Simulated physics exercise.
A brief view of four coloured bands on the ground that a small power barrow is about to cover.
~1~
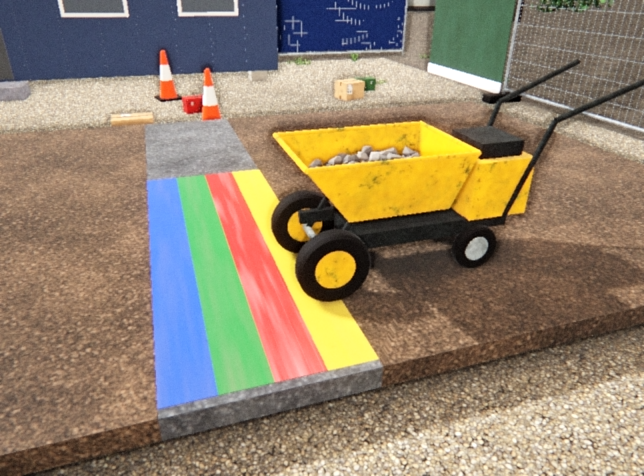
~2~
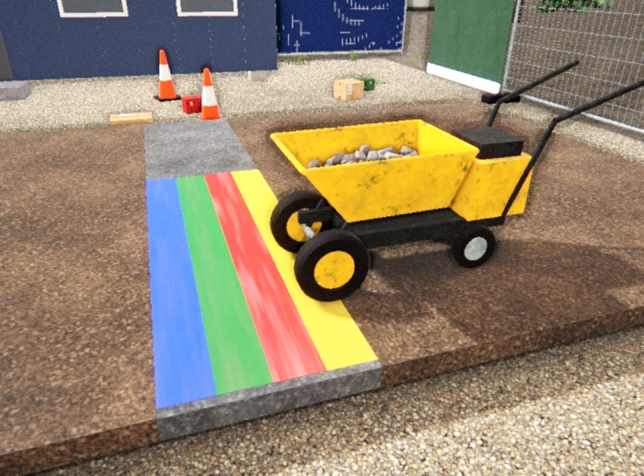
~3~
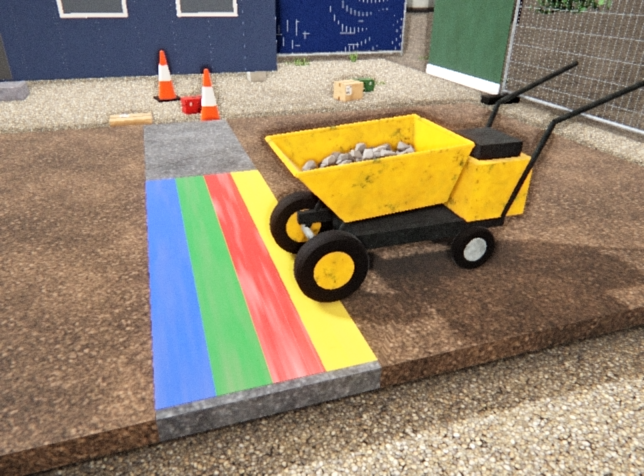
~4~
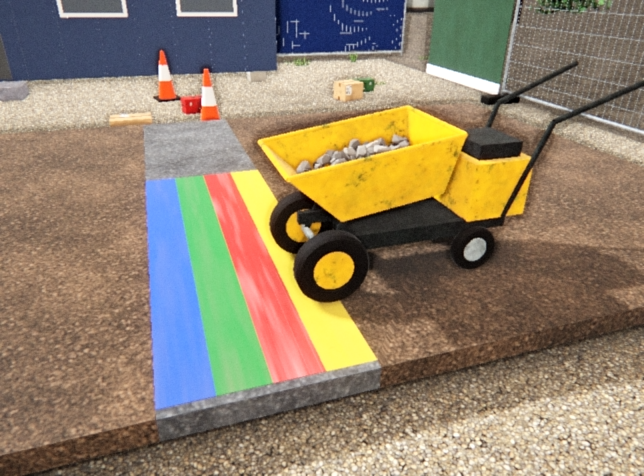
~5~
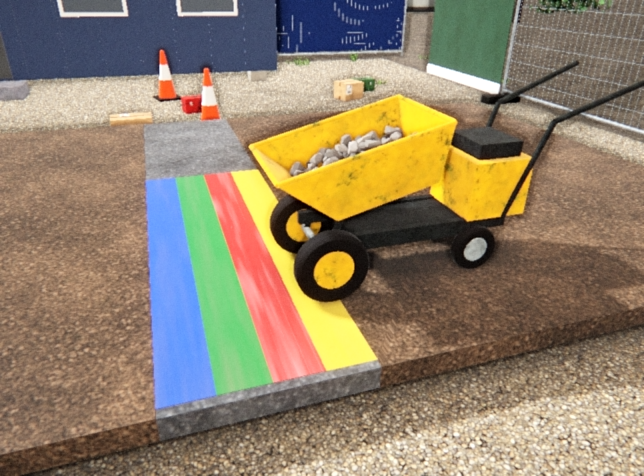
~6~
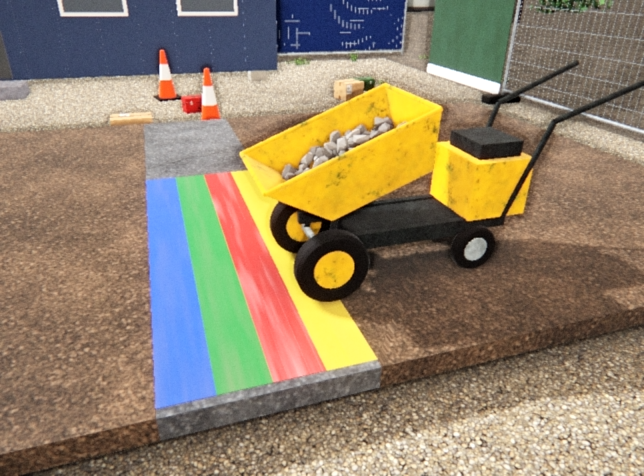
The yellow skip of a small power barrow, loaded with broken stones, sits level beside four painted strips of blue, green, red and yellow. It tips forward gradually, its rear rising and its front lip lowering to the left, until it is clearly tilted, while the wheels stay still.
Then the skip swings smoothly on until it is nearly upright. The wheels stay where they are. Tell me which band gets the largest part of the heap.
I would say the blue band gets the largest part.
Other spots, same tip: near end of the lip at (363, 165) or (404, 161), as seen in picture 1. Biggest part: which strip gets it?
First: Green. Next: That red strip.
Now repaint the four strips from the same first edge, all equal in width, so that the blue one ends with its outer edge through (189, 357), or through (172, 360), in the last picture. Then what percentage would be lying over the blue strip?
Shares: Close to 30 %; close to 40 %.
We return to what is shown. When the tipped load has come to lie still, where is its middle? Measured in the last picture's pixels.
Roughly at pixel (168, 291).
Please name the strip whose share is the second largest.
Rank 2: The green strip.
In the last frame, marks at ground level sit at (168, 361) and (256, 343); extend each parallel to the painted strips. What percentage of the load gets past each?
Roughly 40 and 90 percent.
Just after the last frame, skip tipped steeply; every one in the skip.
A moment on, skip tipped right over; the larger part in the skip; about a tenth over the green strip; roughly a quarter over the blue strip.
Further on, skip tipped right over; about a tenth in the skip; roughly a quarter over the green strip; roughly a third over the blue strip; roughly a third off the paint.
When it is over, skip tipped right over; about a tenth in the skip; not one over the yellow strip; not one over the red strip; roughly a quarter over the green strip; roughly half over the blue strip; roughly a third off the paint.
